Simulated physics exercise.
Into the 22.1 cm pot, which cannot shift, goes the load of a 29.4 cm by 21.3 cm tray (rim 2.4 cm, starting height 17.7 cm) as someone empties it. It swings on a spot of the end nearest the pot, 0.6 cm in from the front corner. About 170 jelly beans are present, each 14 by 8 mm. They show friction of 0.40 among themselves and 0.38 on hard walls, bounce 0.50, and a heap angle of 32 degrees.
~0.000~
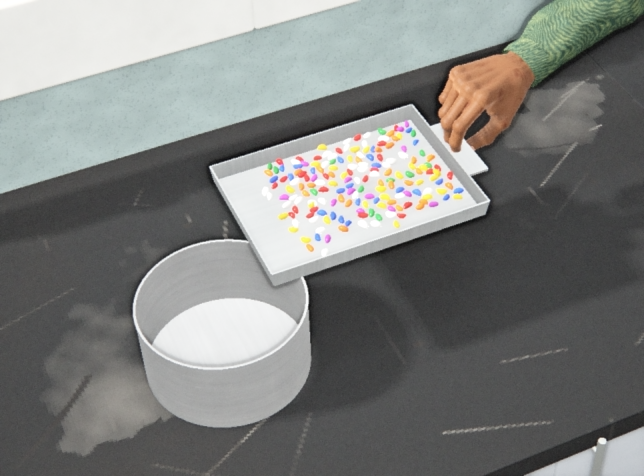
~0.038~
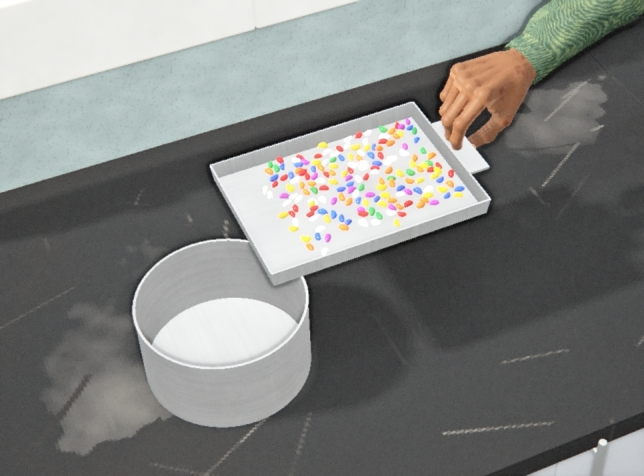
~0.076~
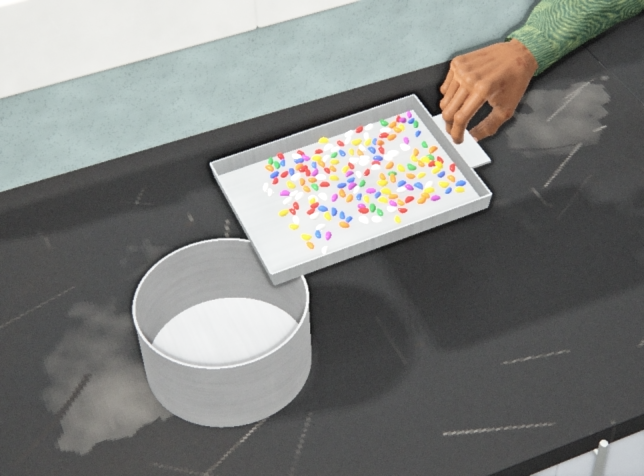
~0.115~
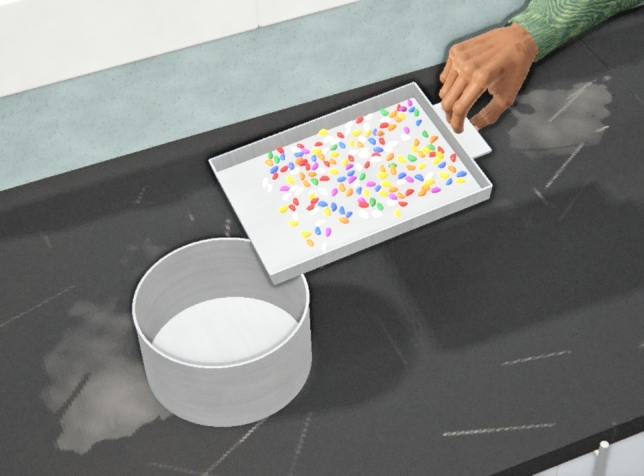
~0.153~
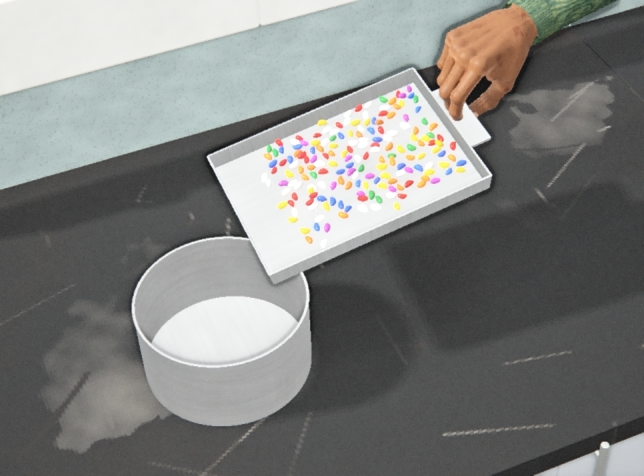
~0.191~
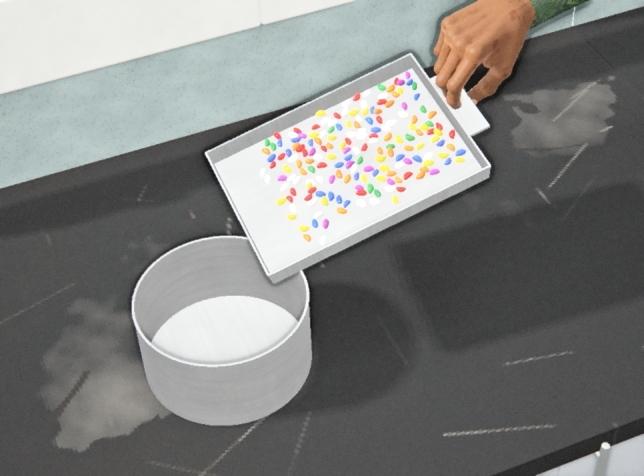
A shallow light-grey tray scattered with small jelly beans in red, yellow, orange, blue, green, purple and white tilts above a dark, scuffed countertop, seen from above at an angle. A hand in a green patterned sleeve grips its tab at the right, and a round grey pot stands at the lower left. The hand raises that end, slowly then faster, while the pot-side end, the beans and the camera stay put.
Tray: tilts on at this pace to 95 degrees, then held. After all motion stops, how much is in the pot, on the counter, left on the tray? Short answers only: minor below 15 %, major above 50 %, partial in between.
Pot: Major, counter: Minor, tray: Minor.
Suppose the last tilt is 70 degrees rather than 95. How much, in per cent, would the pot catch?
Roughly 65 %.
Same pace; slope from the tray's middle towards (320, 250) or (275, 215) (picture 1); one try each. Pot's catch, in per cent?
First try: Around 70 percent; second try: Around 60 percent.
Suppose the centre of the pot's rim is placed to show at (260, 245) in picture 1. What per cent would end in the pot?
The share would be some 0 per cent.
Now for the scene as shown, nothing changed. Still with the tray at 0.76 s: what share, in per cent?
About 65 per cent.
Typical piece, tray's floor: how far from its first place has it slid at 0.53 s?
Some 9 cm.
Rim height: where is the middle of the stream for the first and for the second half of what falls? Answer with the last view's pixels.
Early half: About (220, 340); late half: (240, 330).
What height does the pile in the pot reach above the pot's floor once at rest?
2.0 cm.
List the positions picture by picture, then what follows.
In the first frame, tray tilt 0 degrees, front corners at (273, 272) and (486, 200); middle of the pieces at (358, 181); pot at (221, 301).
In the second frame, tray tilt 1 degrees, front corners at (273, 272) and (487, 198); middle of the pieces at (359, 179).
In the third frame, tray tilt 3 degrees, front corners at (273, 272) and (488, 193); middle of the pieces at (360, 175).
In the fourth frame, tray tilt 6 degrees, front corners at (272, 272) and (489, 185), lowest corner left front; middle of the pieces at (360, 167).
In the fifth frame, tray tilt 11 degrees, front corners at (271, 272) and (488, 175), lowest corner left front; middle of the pieces at (359, 159).
In the sixth frame, tray tilt 15 degrees, front corners at (270, 272) and (487, 165), lowest corner left front; middle of the pieces at (357, 151); pot at (220, 298). The tray's pace is about 115 degrees a second.
Then, at 0.53 s, tilt 54 degrees; the tray holds 100 %, the pot 0 %.
Then, at 0.76 s, tilt 80 degrees; the tray holds 65 %, the pot 20 %.
Then, at 1.10 s, tilt 95 degrees; the tray holds 10 %, the pot 85 %.
At rest (2.3 s), pot 95 %, counter 5 %, tray 5 %.
